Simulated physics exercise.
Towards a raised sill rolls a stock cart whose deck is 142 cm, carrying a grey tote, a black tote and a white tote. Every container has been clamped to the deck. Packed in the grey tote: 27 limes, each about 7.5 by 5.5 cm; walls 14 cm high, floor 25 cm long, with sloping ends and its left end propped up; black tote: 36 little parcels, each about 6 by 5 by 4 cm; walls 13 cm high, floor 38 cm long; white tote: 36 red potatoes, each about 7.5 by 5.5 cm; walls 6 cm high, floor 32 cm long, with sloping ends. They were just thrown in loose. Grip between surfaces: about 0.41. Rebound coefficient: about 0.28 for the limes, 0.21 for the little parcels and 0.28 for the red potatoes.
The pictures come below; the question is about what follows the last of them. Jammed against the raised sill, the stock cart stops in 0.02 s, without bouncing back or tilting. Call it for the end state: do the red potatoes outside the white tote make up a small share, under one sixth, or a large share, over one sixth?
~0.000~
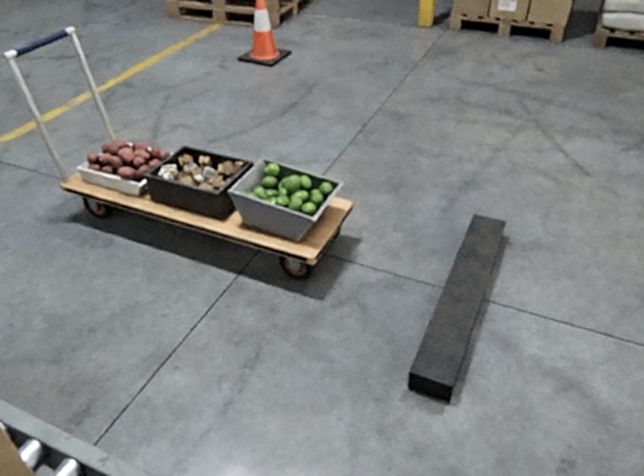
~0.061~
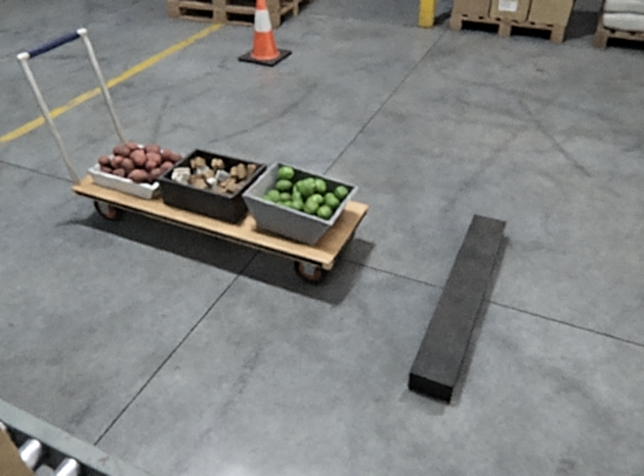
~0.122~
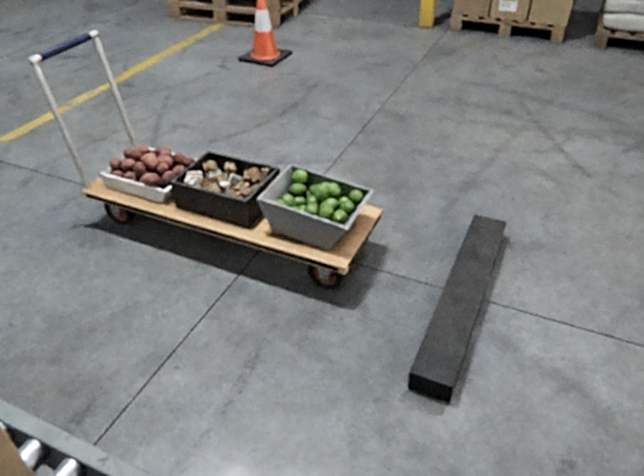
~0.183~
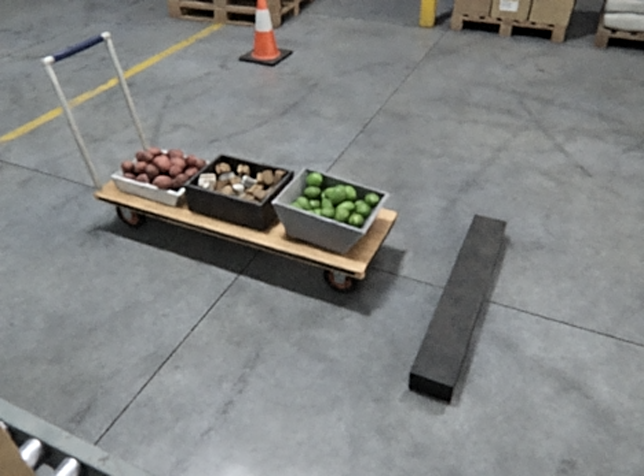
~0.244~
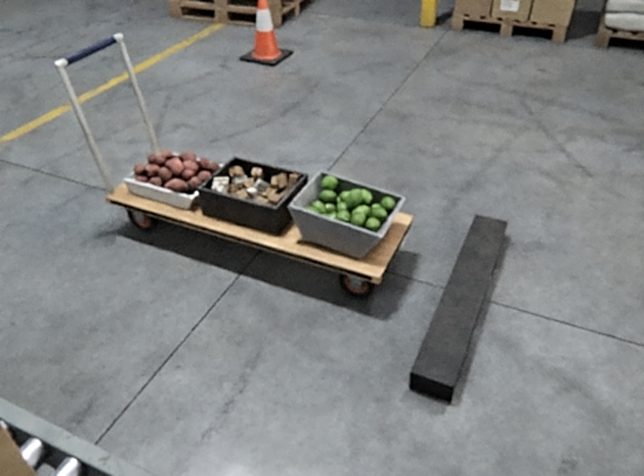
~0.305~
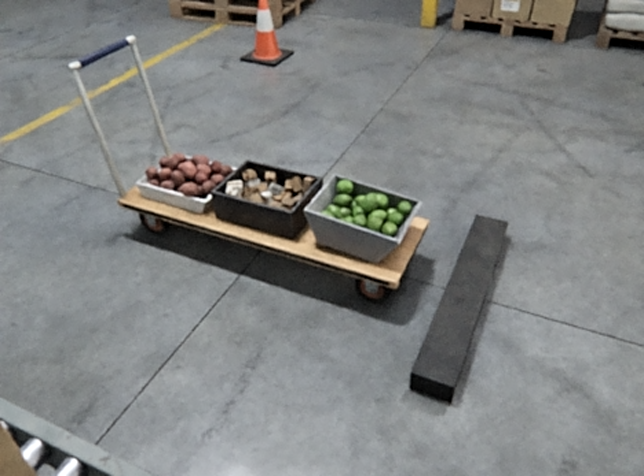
A small share, under one sixth.
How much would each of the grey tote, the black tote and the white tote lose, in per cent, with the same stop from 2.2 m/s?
Then the grey tote sheds 20 per cent of its load, the black tote 0 per cent, and the white tote 30 per cent.
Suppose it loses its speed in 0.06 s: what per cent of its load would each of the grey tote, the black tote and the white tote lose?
Grey tote 0, black tote 0, white tote 10 %.
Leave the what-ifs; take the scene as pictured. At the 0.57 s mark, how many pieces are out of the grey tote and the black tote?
Grey tote 0, black tote 0, roughly.
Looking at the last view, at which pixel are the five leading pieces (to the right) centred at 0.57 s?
I'd put their middle close to (443, 233).
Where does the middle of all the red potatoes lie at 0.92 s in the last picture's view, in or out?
At about (233, 189) in pixels.
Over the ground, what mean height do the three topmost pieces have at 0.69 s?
I'd guess about 38 cm.
After 0.47 s, impact.
After 0.57 s, the grey tote has all 27, the black tote has all 36 and the white tote is down by 1 of 36.
After 0.69 s, the grey tote has all 27, the black tote has all 36 and the white tote is down by 2 of 36.
After 0.92 s, the grey tote has all 27, the black tote has all 36 and the white tote is down by 2 of 36.
Outcome (at 1.42 s), the grey tote has all 27, the black tote has all 36 and the white tote is down by 2 of 36. Asked share, 2 of 36, 6 per cent.
